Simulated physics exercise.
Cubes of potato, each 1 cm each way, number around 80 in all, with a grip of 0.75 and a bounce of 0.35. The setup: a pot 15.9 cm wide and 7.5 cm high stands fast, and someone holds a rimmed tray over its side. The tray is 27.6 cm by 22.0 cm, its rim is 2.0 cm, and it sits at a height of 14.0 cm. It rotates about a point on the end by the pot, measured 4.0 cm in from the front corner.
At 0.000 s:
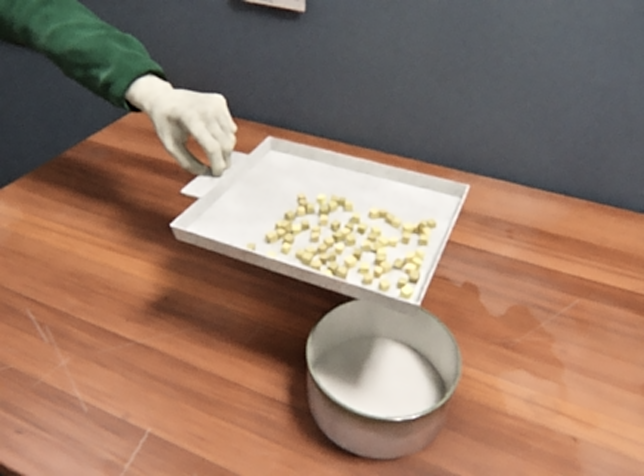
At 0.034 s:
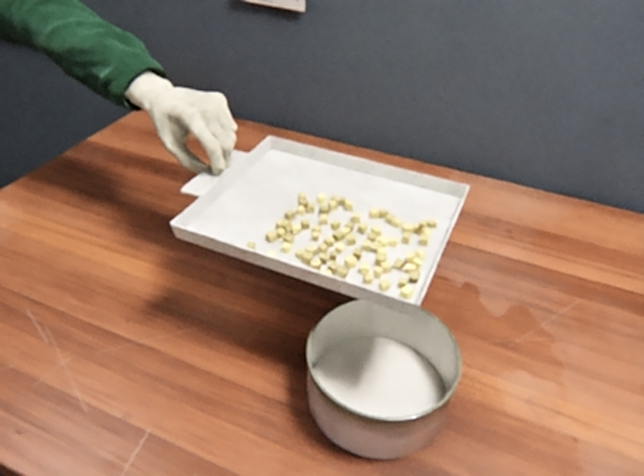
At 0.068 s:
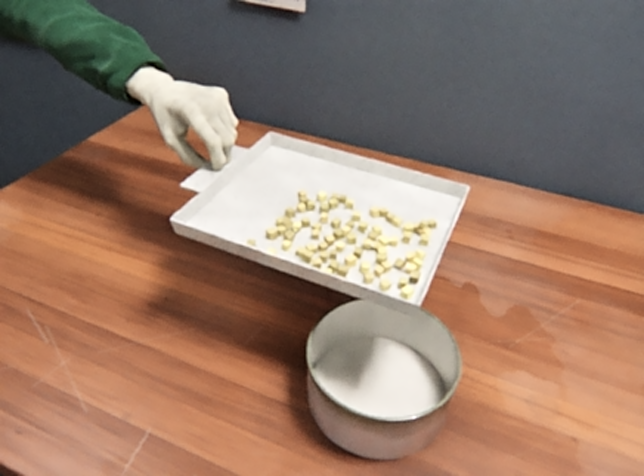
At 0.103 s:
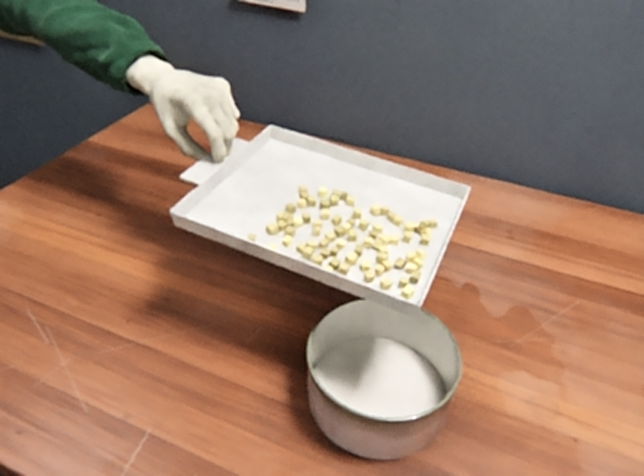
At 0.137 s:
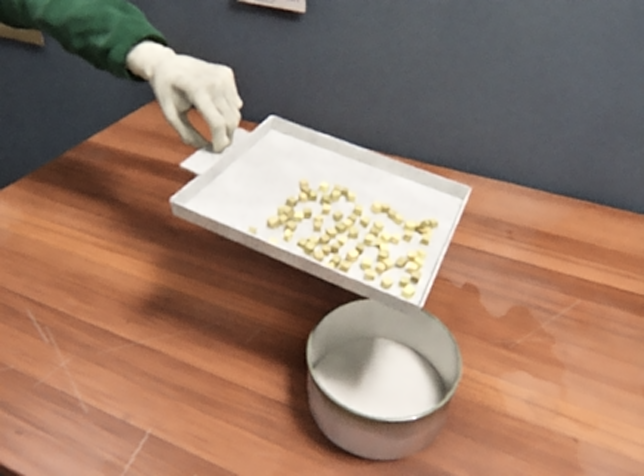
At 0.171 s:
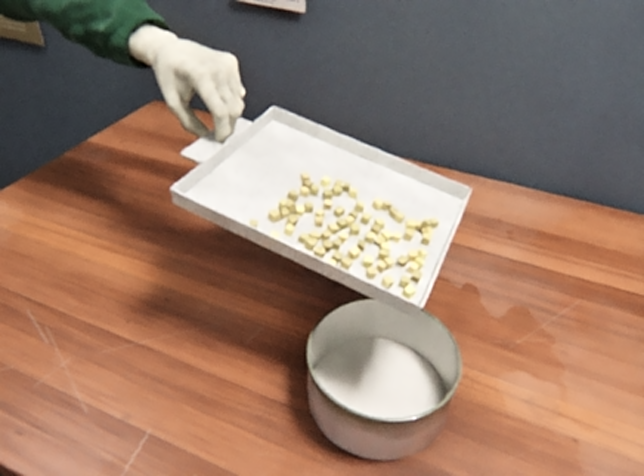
At a wooden table, a gloved hand slightly raises the left end of a tray of pale cubes.
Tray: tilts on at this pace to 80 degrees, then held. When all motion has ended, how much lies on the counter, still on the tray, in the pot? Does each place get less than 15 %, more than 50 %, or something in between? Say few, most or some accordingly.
Counter: Some. Tray: Most. Pot: Few.
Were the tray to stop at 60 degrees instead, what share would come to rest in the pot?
Around 5 per cent, then.
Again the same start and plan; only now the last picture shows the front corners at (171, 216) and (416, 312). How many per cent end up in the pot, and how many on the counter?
In the pot: 40 per cent; on the counter: 5 per cent.
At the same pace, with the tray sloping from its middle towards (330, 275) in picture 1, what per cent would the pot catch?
About 25 per cent.
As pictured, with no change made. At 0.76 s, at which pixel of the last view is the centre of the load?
Look near (440, 254) in the last picture.
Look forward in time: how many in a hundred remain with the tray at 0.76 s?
Something like 95 percent, roughly.
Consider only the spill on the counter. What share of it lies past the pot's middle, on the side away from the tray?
Around 100 per cent, give or take.
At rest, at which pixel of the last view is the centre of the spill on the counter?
(524, 346), about.
After 0.53 s, tilt 45 degrees; the tray holds 100 %, the pot 0 %.
After 0.76 s, tilt 66 degrees; the tray holds 95 %, the pot 0 %.
After 1.11 s, tilt 80 degrees; the tray holds 65 %, the pot 5 %.
At rest (2.2 s), counter 30 %, tray 60 %, pot 5 %.
